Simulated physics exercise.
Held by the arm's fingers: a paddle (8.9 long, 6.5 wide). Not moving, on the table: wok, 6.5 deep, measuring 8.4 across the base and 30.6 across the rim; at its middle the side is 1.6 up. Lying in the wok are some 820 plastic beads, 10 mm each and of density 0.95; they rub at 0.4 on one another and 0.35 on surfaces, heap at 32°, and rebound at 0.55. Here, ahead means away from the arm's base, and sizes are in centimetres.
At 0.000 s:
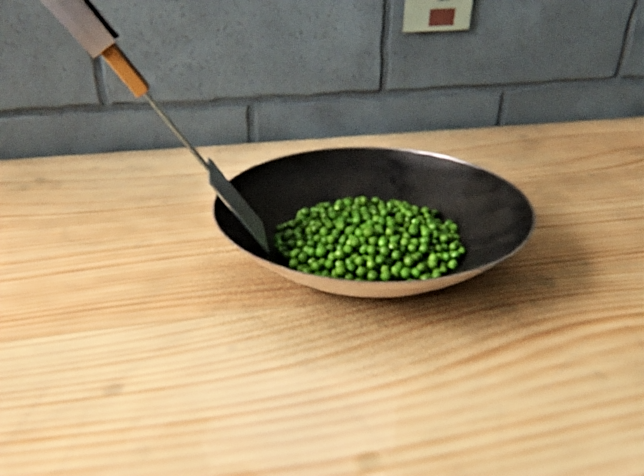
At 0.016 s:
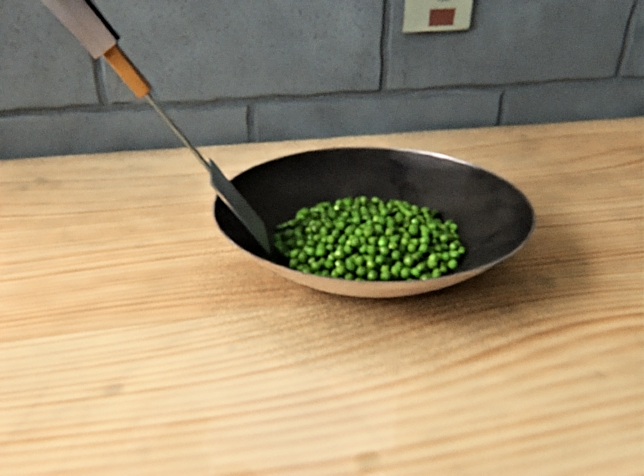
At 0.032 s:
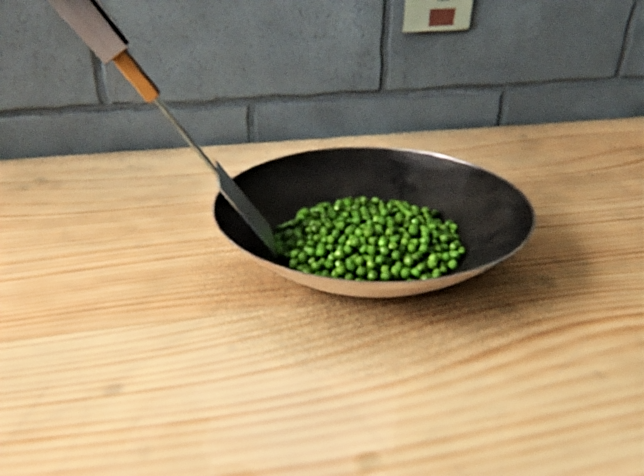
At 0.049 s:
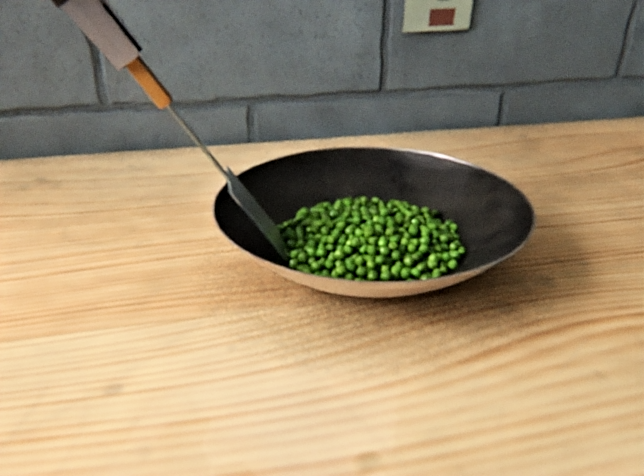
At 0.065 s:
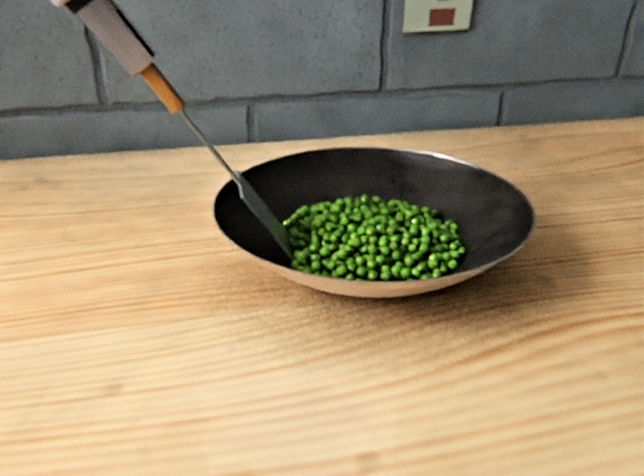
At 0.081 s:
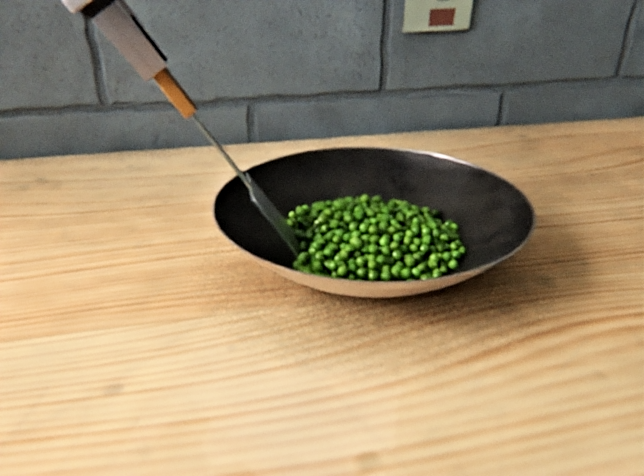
The video shows a dark wok of small green balls resting on a wooden table by a gray block wall, while a spatula with its blade inside the wok shifts slightly right at the pile's left edge, barely disturbing it.
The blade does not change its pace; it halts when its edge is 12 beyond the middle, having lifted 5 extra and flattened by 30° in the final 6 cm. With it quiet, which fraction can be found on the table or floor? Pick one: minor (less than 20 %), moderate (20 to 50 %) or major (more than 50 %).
Minor.
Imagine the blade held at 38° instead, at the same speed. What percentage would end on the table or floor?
Then about 15 per cent.
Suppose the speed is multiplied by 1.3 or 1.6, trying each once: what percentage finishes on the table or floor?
Roughly 20 percent for the first try, 25 percent for the second.
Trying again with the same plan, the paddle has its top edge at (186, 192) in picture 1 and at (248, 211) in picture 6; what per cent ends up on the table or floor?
20 per cent.
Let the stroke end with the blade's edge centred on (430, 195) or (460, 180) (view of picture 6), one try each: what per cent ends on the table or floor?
The two tries give near 0 and near 5 in a hundred.
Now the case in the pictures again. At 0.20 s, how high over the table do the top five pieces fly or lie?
Around 5 cm above the table.
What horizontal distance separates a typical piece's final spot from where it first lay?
I'd guess close to 3 centimetres.
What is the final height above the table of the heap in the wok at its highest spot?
It reaches roughly 6.0 cm.
After 0.20 s, sloping 58°, highest piece 5 above the table; 815 in the wok.
After 0.32 s, sloping 52°, highest piece 7 above the table; 815 in the wok.
After 0.58 s, sloping 28°, highest piece 8 above the table; 712 in the wok, 66 on the table or floor, 37 on the blade or in flight.
After 1.63 s, sloping 28°, highest piece 6 above the table; 712 in the wok, 103 on the table or floor.
At rest, 712 in the wok, 103 on the table or floor. That is 13 % on the table or floor.
